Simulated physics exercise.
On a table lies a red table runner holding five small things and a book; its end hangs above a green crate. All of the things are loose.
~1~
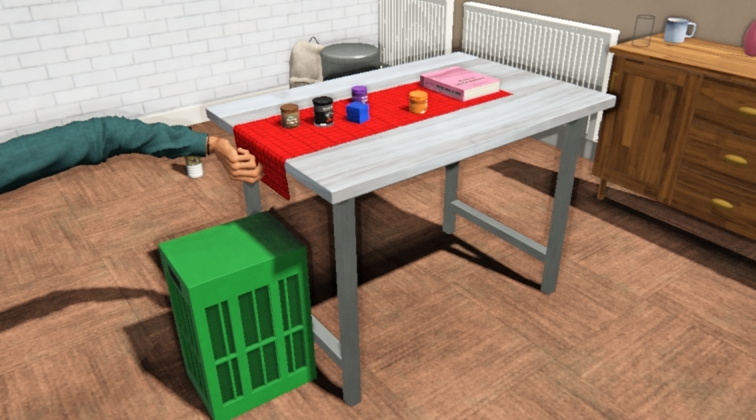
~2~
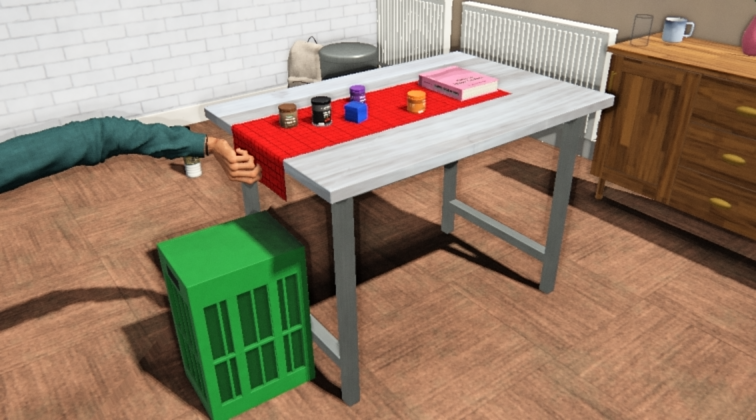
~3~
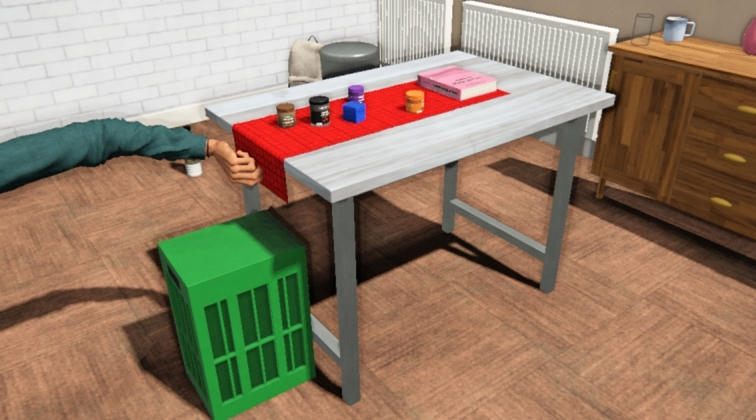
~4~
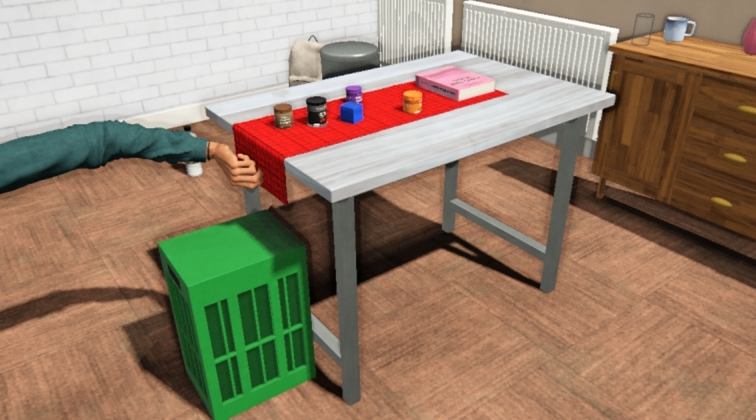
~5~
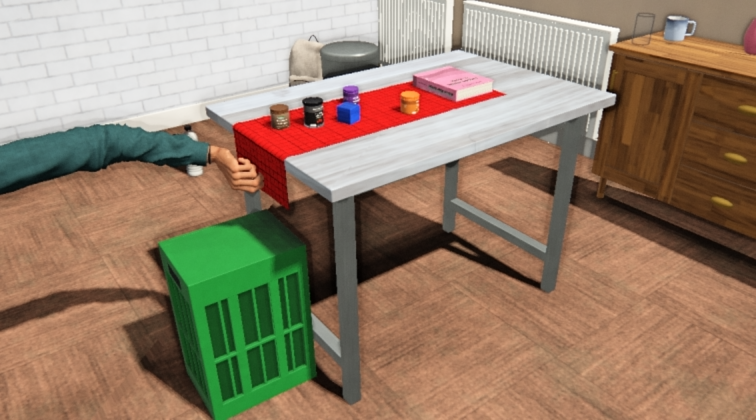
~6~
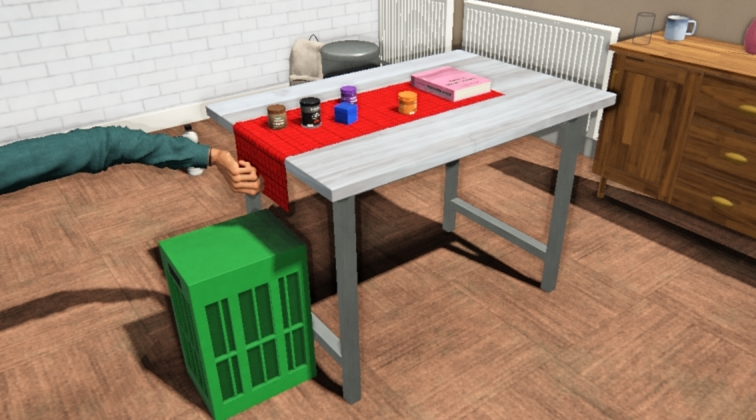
A hand slowly pulls a red table runner left, carrying small pots and a book along.
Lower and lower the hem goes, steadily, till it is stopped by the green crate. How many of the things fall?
Watching it, the fallen ones add up to one, no more.
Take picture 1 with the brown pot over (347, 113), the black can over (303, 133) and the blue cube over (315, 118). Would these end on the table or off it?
Outcome: Brown pot keeps its perch; black can is gone; blue cube keeps its perch.
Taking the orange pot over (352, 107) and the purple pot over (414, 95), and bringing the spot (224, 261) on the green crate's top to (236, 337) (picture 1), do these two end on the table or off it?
Orange pot is gone, purple pot stays.
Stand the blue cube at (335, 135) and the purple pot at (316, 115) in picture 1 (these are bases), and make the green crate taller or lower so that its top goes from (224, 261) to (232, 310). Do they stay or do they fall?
So the blue cube leaves, and the purple pot leaves.
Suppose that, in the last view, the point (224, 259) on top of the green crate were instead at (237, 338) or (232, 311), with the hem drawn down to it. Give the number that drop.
Over the edge: 4, then 3.
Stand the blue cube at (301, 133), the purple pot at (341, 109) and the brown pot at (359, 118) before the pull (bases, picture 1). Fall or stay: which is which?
So, the blue cube ends up down, the purple pot makes it through, the brown pot makes it through.
A little later, hem near (264, 205); all still up.
Next, hem on the crate; brown pot gone.
When it is over, hem on the crate; brown pot gone. The table loses one.
